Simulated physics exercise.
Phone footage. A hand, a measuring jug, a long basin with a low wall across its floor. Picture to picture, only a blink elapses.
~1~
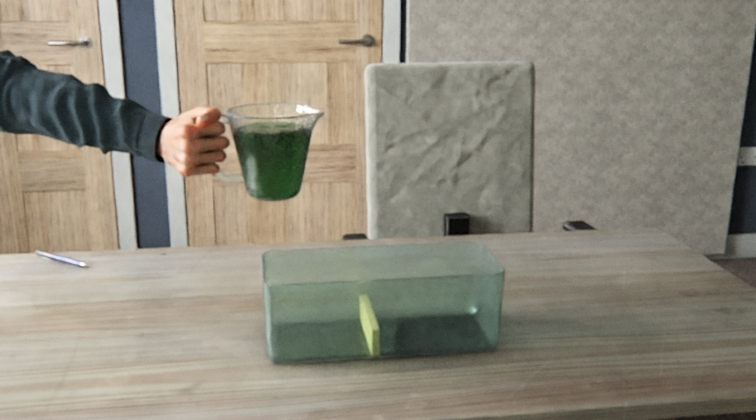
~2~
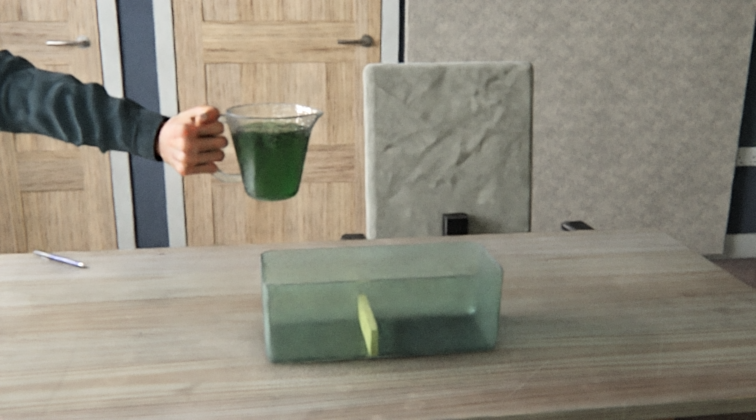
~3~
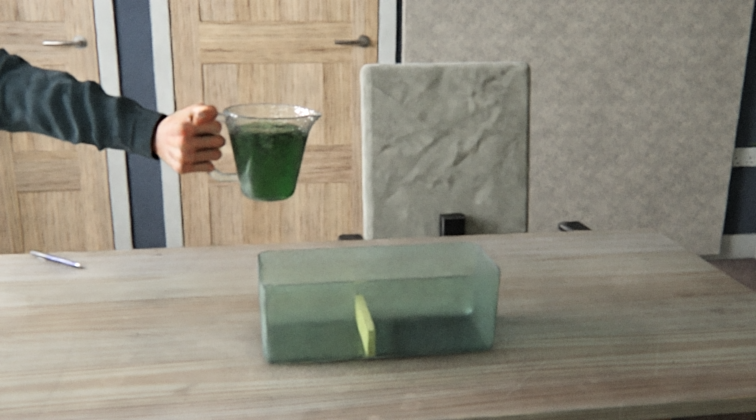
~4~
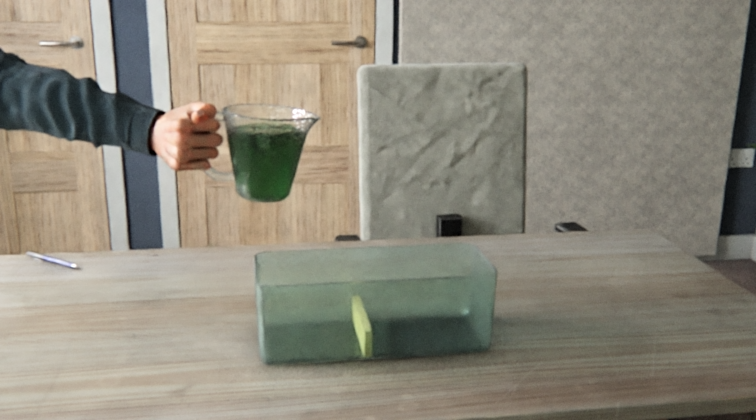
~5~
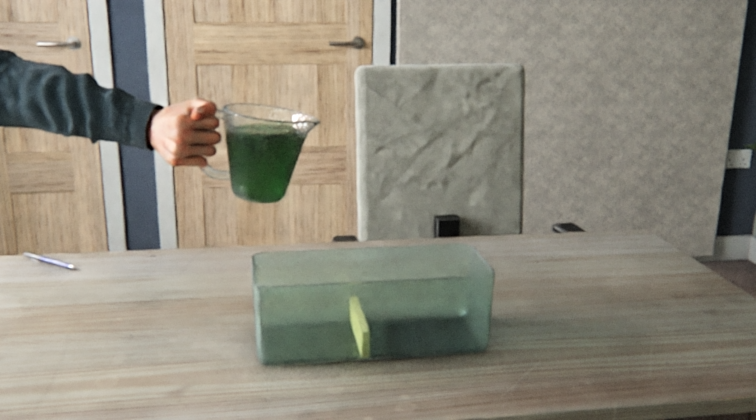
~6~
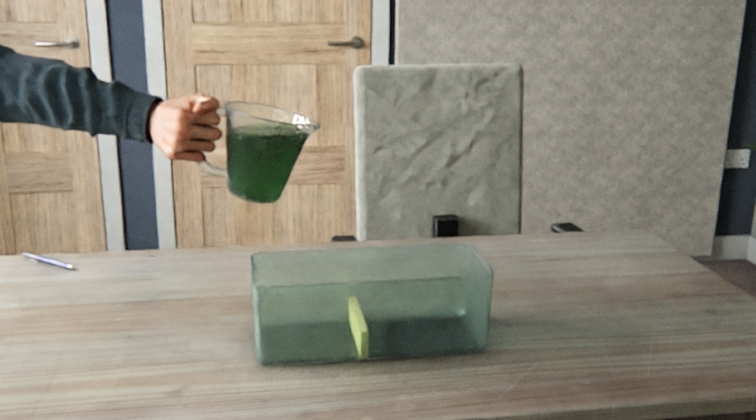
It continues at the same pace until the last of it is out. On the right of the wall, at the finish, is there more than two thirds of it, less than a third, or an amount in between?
There is an amount in between there.
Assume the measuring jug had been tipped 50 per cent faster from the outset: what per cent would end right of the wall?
Some 40 per cent.
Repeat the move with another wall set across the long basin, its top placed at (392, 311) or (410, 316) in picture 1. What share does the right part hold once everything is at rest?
Roughly 10 % and 10 %.
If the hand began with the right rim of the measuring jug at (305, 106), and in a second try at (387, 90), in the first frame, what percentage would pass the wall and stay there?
In order, some 20 and 90 percent.
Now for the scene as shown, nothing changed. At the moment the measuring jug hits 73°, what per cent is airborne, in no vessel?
It works out to about 25 percent.
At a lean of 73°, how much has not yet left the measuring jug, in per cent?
It still holds close to 70 per cent at that lean.
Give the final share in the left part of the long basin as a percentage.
40 in a hundred.
A moment on, the measuring jug is tipped part way and 70 per cent is still to pour, 0 is left of the wall and 5 right of it.
Next, the measuring jug is tipped right over and 8 per cent is still to pour, 22 is left of the wall and 53 right of it.
Then the measuring jug is tipped right over and 0 per cent is still to pour, 41 is left of the wall and 57 right of it.
Later the measuring jug is tipped right over and 0 per cent is still to pour, 42 is left of the wall and 57 right of it.
At rest 42 per cent lies left of the wall, 57 right of it and 1 outside.
